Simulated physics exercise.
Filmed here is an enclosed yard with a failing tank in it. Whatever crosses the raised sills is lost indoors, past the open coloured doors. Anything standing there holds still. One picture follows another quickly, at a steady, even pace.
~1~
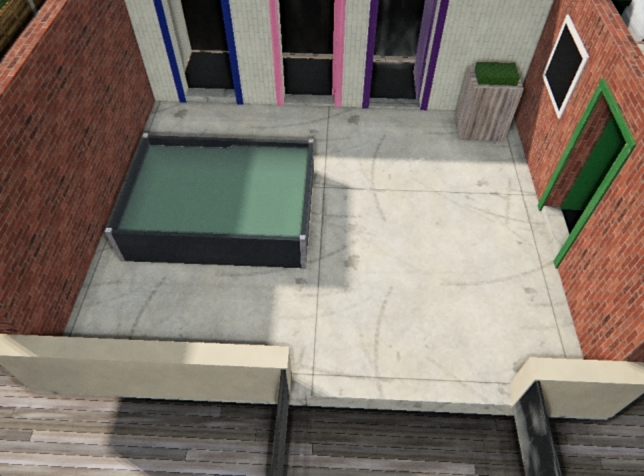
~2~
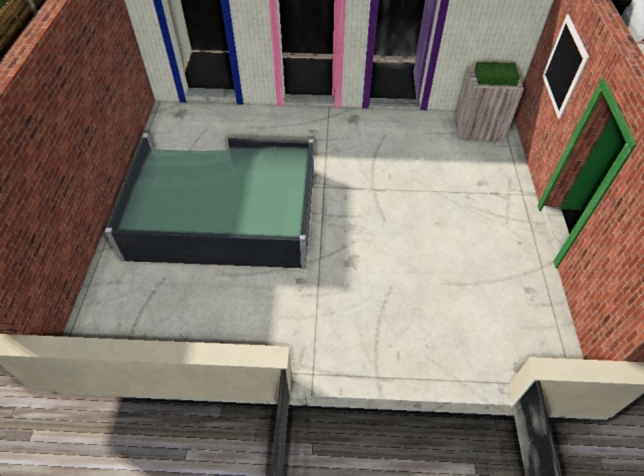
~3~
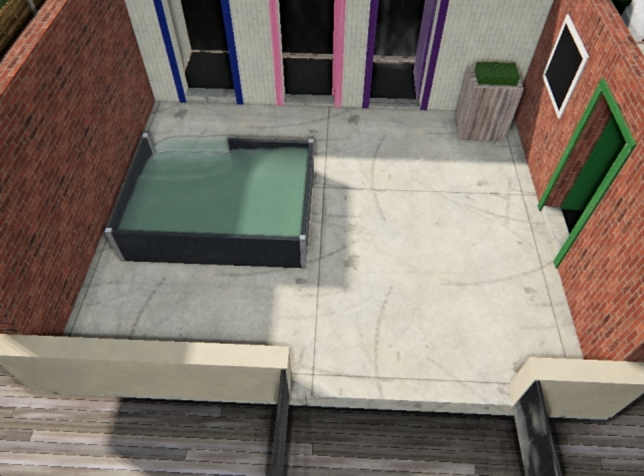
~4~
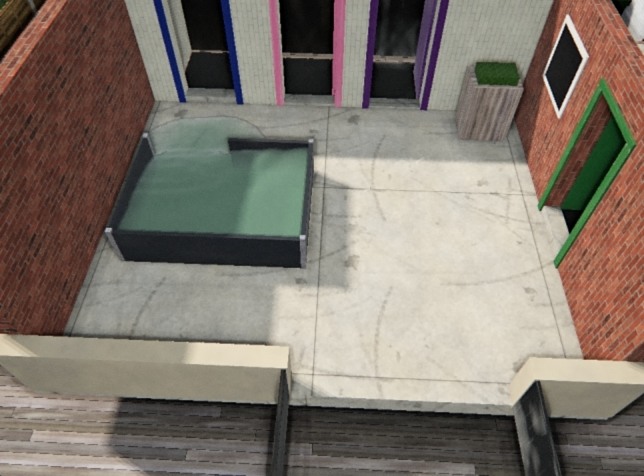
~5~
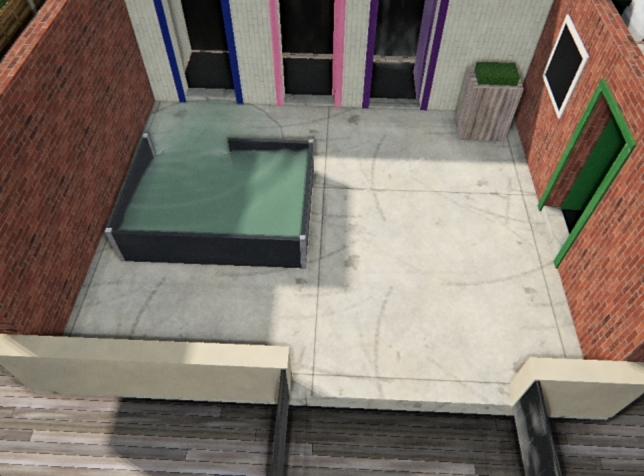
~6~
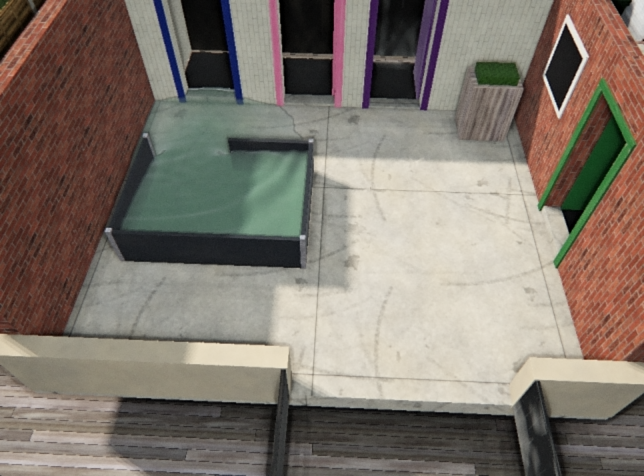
An enclosed yard with a pale concrete floor and red brick side walls is seen from high above its open front by a still camera. A dark-sided tank of green water sits at left, with blue-, pink- and purple-edged openings behind, and a wooden planter and green doorway at right. The tank's far side opens at its left part, and water pours through, spreading thinly across the floor toward the back wall.
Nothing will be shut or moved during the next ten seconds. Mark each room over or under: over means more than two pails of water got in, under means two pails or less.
Blue door: Over, pink door: Over, green door: Under, purple door: Under.
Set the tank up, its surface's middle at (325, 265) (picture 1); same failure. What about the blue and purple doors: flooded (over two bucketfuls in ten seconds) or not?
One by one: Blue door floods, purple door takes more.
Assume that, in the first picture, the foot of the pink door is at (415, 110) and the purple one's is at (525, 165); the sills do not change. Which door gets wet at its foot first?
My answer: The blue one.
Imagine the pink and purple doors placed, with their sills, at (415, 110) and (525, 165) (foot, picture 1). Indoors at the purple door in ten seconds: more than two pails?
As I see it, the purple door comes in higher.
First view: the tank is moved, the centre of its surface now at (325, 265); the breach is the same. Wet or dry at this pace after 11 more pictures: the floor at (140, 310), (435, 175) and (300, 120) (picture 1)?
Parched, parched, soaked.
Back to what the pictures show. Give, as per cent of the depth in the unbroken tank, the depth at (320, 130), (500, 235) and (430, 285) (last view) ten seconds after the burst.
Readings in order: Around 8, 12 and 12 %.
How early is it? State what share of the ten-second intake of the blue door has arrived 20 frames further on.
Around 80 in a hundred.
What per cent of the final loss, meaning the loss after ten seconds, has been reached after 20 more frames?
Approximately 60 in a hundred, I think.
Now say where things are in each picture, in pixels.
In the first picture, still water in the tank at (219, 187).
In the second picture, water pours out on the tank's far side and has run to a hidden place.
In the third picture, the front is at a hidden place, out from the gap on the tank's far side.
In the fourth picture, the front is at (236, 121), out from the gap on the tank's far side.
In the fifth picture, the front is at (244, 104), out from the gap on the tank's far side.
In the sixth picture, water pours out on the tank's far side and has run to (274, 105).
A moment on, water covers 15 % of the floor; the blue door over two buckets in, the pink door wet at the sill, nothing in, the green door not reached, the purple door not reached.
Next, water covers 20 % of the floor; the blue door far over two buckets in, the pink door under two buckets in, the green door not reached, the purple door wet at the sill, nothing in.
Then, water covers 40 % of the floor; the blue door far over two buckets in, the pink door under two buckets in, the green door not reached, the purple door wet at the sill, nothing in.
Later, water covers 70 % of the floor; the blue door far over two buckets in, the pink door over two buckets in, the green door wet at the sill, nothing in, the purple door under two buckets in.
In the end, water covers 90 % of the floor; the blue door far over two buckets in, the pink door over two buckets in, the green door wet at the sill, nothing in, the purple door under two buckets in.
